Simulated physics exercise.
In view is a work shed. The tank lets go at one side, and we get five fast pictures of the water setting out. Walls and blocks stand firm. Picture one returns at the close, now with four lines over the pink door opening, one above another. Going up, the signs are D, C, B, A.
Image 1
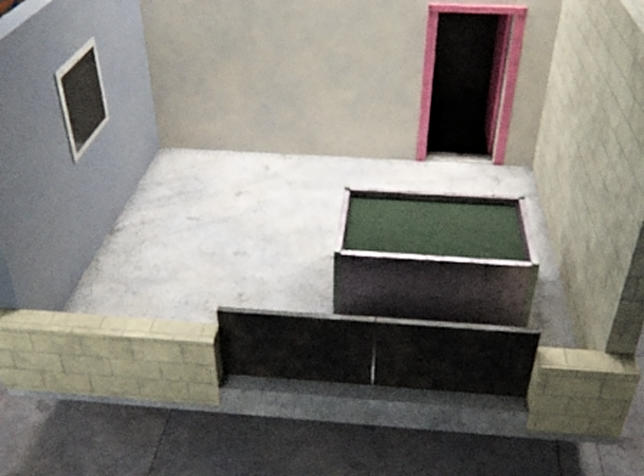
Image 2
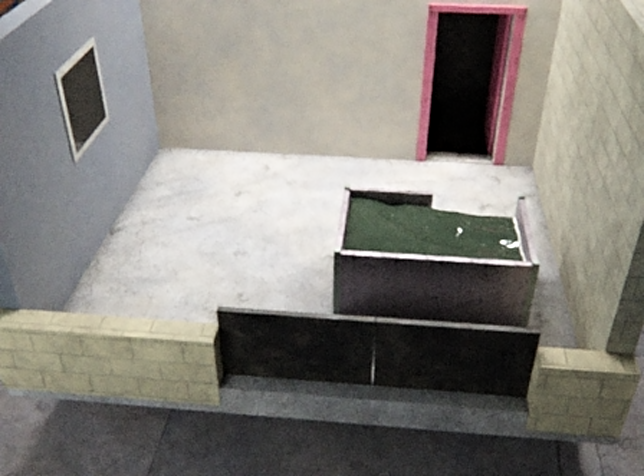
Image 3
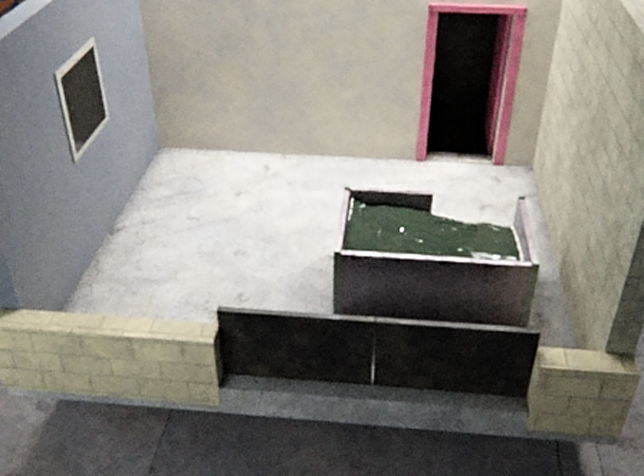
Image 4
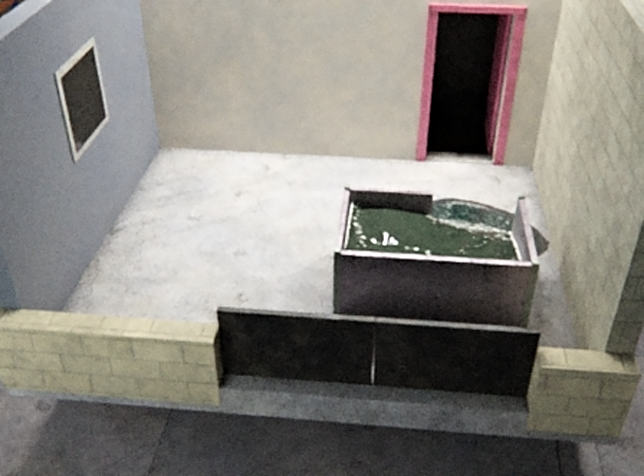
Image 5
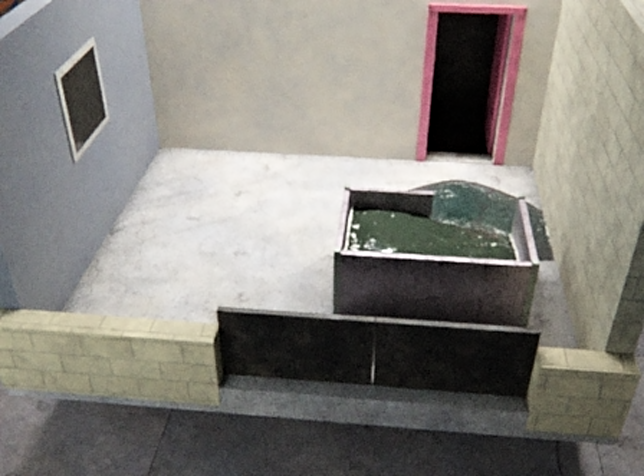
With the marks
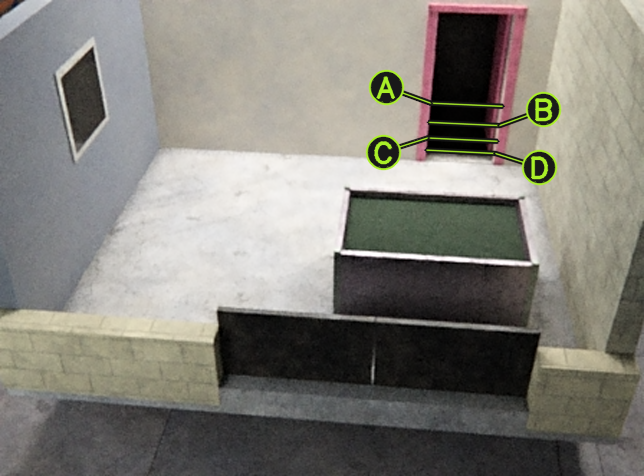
Green water in a tank sloshes, then pours over its back and right sides onto the floor.
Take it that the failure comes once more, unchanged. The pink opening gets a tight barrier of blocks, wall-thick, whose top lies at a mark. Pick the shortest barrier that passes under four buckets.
The answer is line C.
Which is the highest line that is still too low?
The answer is D.
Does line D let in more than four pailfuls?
Yes, that goes wrong.
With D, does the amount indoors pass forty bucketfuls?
No, it does not.
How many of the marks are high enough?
Three.
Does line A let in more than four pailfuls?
No, that is safe.
In lime, A at (466, 104); B at (464, 123); C at (462, 139); D at (460, 151); from the bottom up D, C, B, A.
Choosing A, nothing gets over.
Choosing B, nothing gets over.
Choosing C, a splash gets over, under a bucket.
Choosing D, some 15 bucketfuls get in.
